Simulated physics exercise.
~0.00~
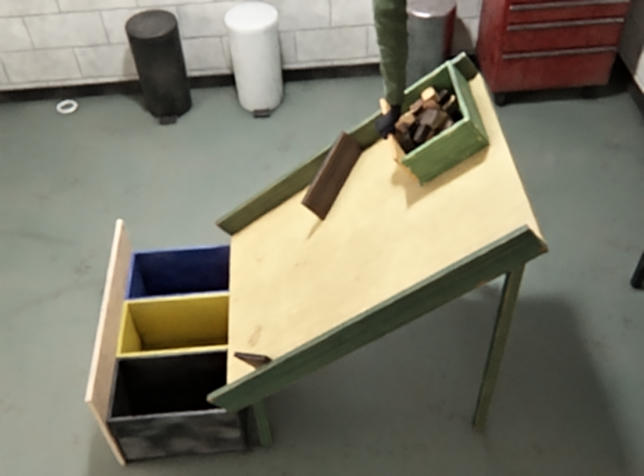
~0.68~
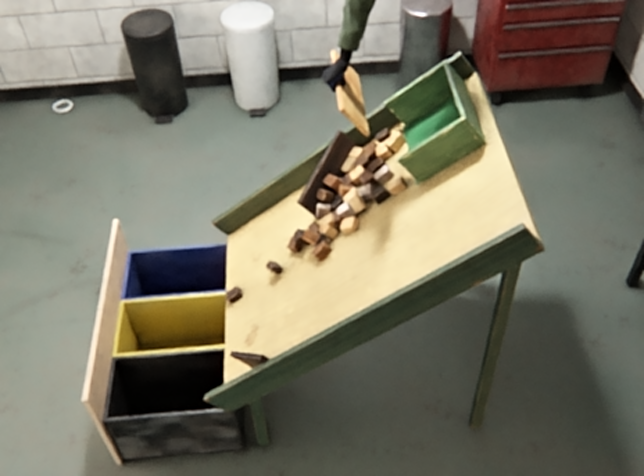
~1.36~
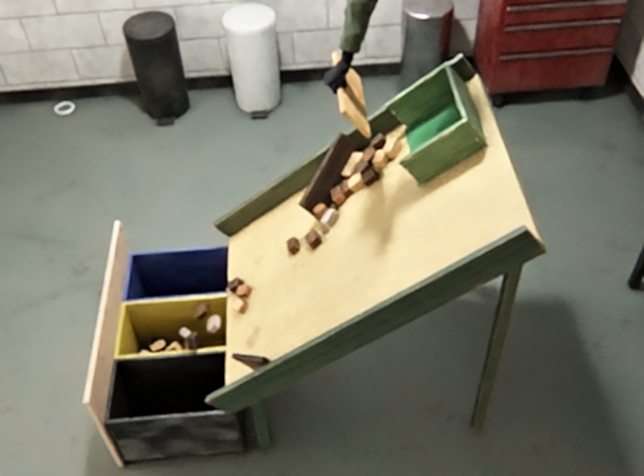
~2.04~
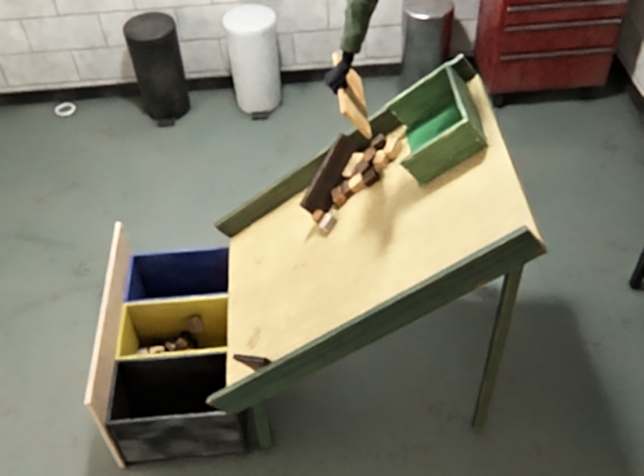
Small wooden blocks, pale and dark brown, sit piled in a green open-ended box at the top of a sloping wooden table, seen from above in a grey-floored workshop with bins and a red cabinet behind. At the lower left wait blue, yellow and black compartments. A dark-gloved hand lifts a wooden gate away, and the blocks spill down the slope past a dark angled board. Many slide leftward and drop into the yellow compartment. The rest bunch against the upper board, leaving a cluster there, while the blue and black compartments appear empty.
